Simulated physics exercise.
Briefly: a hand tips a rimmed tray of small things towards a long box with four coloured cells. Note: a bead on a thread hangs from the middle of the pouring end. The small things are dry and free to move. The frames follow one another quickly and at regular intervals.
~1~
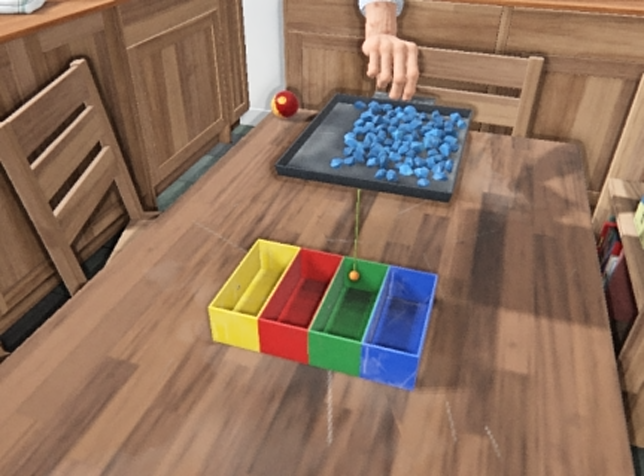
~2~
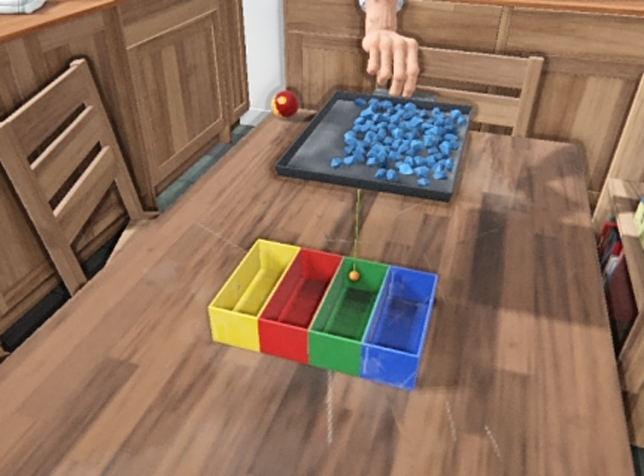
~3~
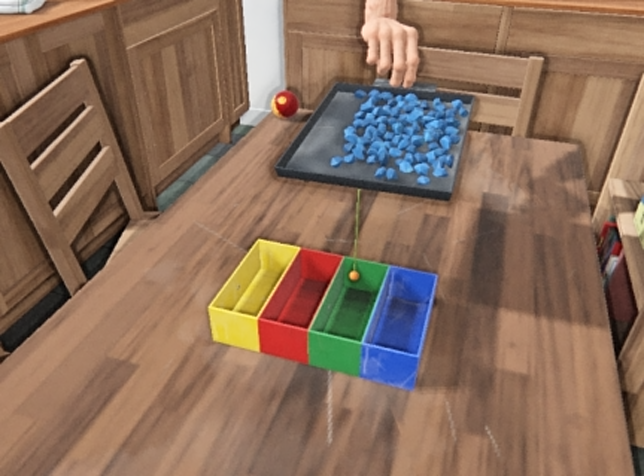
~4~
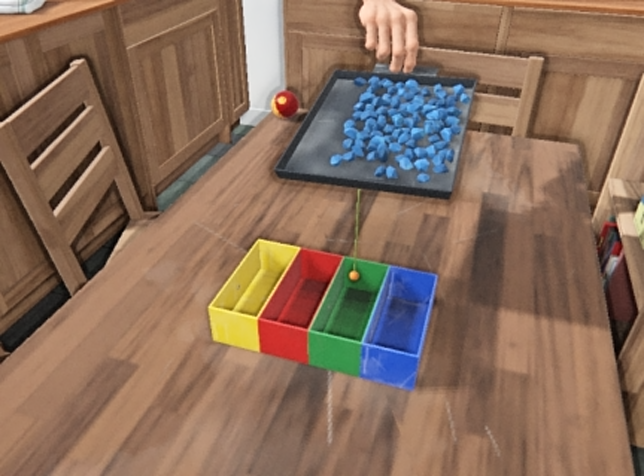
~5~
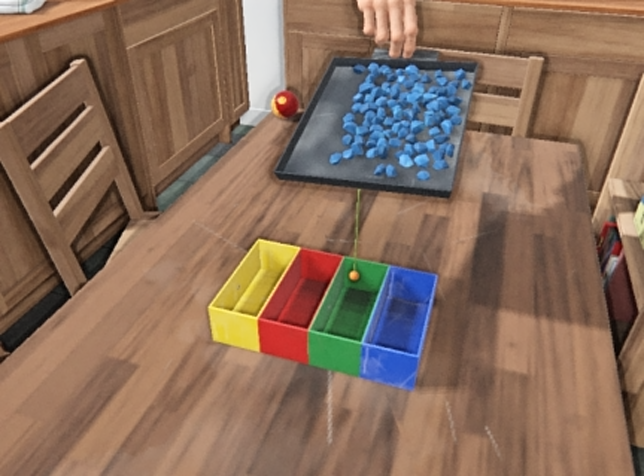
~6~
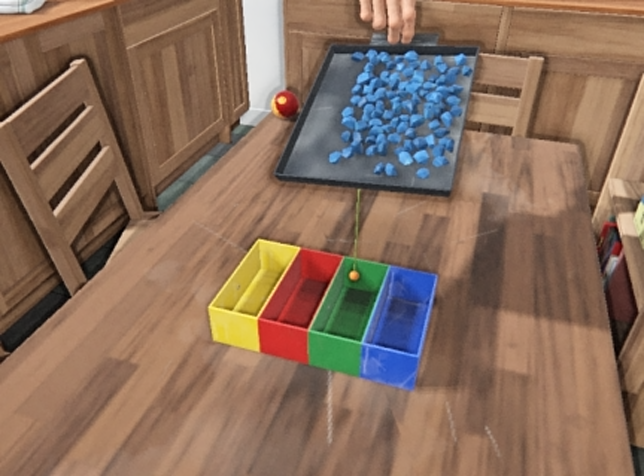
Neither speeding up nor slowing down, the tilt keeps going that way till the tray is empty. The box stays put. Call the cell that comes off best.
The red cell comes off best.
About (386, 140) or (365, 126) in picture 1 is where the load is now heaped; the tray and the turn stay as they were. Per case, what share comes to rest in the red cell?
It comes to about 40 per cent the first time and about 40 per cent the second.
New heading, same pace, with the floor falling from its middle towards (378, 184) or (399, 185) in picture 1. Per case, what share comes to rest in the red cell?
Around 10 percent for the first aim and around 0 percent for the second.
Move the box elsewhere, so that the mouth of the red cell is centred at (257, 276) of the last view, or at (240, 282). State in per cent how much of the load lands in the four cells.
Some 80 percent, followed by some 80 percent.
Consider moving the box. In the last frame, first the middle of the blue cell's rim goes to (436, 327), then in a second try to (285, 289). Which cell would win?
The cell in yellow, and then the blue one.
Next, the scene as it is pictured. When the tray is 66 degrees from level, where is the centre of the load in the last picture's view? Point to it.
The centre of the load shows up near (340, 167) in the last view.
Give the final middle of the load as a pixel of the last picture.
Resting centre, last picture - approx. (297, 333).
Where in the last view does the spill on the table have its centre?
Near (224, 387).
Soon after the last picture, tray tipped steeply; most on the tray; a small part falling or outside the box.
A little later, tray tipped past a quarter turn; a small part on the tray; about a quarter in the red cell; a small part in the green cell; a small part in the yellow cell; a small part in the blue cell; about a quarter falling or outside the box.
Later still, tray tipped past a quarter turn; about a third in the red cell; about a quarter in the green cell; about a quarter in the yellow cell; a small part in the blue cell; a small part falling or outside the box.
At rest, tray tipped past a quarter turn; about a third in the red cell; about a quarter in the green cell; about a quarter in the yellow cell; a small part in the blue cell; a small part outside the box.
